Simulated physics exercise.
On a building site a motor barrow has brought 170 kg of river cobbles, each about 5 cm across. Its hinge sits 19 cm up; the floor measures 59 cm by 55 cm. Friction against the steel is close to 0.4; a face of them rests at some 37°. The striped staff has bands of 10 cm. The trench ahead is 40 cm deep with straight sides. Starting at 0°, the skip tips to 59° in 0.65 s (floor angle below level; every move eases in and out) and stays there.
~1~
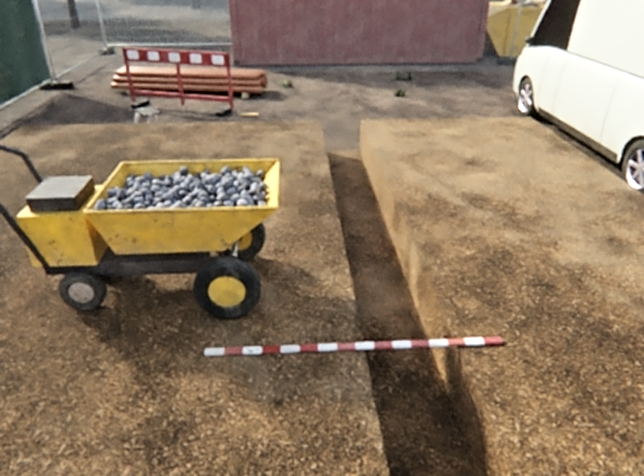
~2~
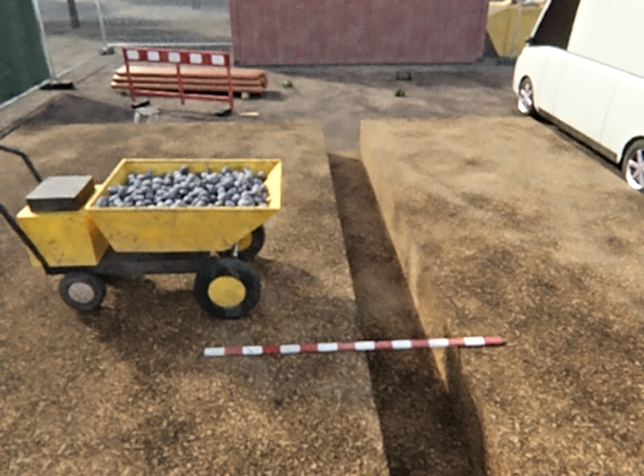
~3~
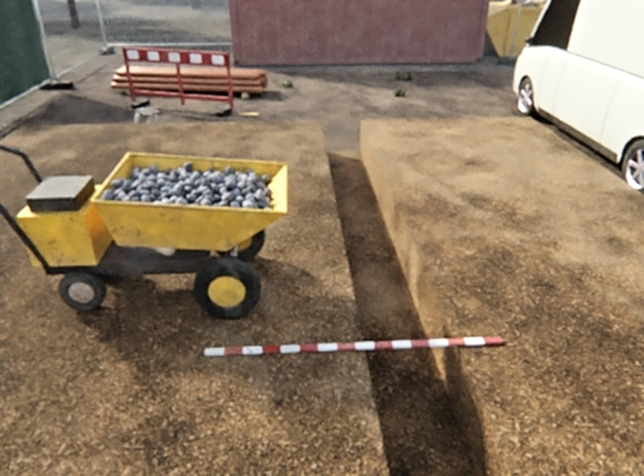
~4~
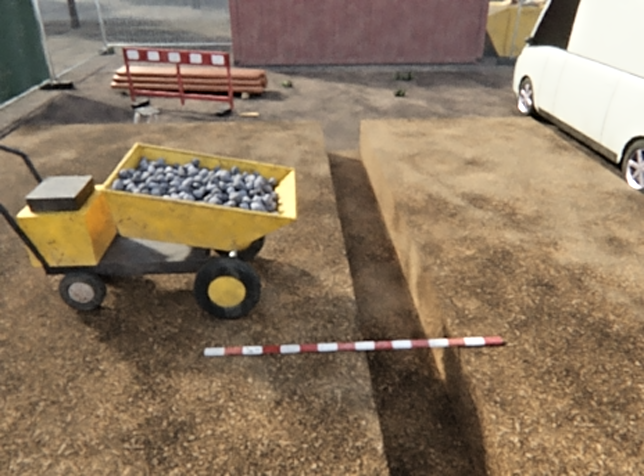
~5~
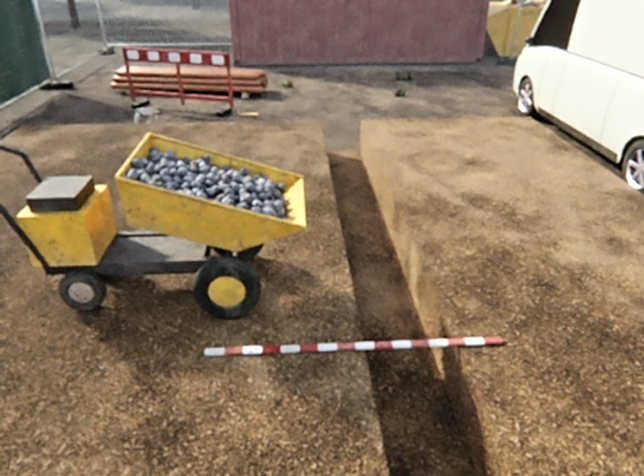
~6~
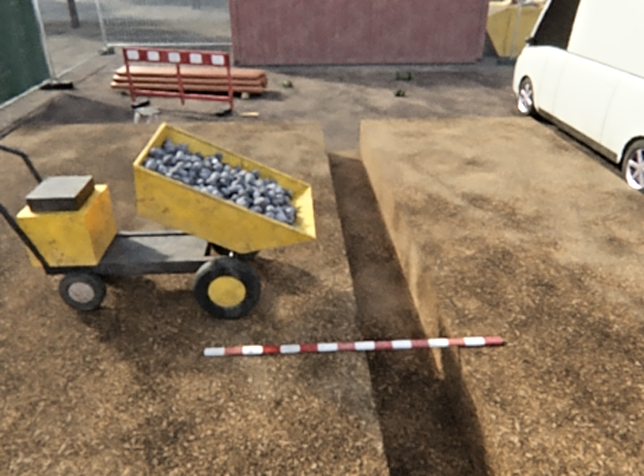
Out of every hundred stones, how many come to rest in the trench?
About 92 per cent.
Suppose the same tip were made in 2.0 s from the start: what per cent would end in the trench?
In that case some 90 per cent.
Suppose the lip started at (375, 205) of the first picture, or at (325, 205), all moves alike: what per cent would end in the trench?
First some 45, then 90 per cent.
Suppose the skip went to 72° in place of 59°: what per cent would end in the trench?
It would be near 75 per cent.
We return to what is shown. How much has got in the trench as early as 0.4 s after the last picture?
Some 10 per cent.
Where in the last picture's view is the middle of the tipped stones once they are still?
Their middle is at about (387, 318).
Then, 0.2 s after the last picture the floor is at 50°, 100 % in the skip; the foremost stones are at (320, 240).
Then, 0.4 s after the last picture the floor is at 59°, 84 % in the skip, 8 % short of the trench, 8 % in the trench; the foremost stones are at (378, 310).
Then, 0.8 s after the last picture the floor is at 59°, 32 % in the skip, 7 % short of the trench, 61 % in the trench; the foremost stones are at (425, 320).
Then, 2.8 s after the last picture the floor is at 59°, 0 % in the skip, 8 % short of the trench, 92 % in the trench; the foremost stones are at (430, 335).
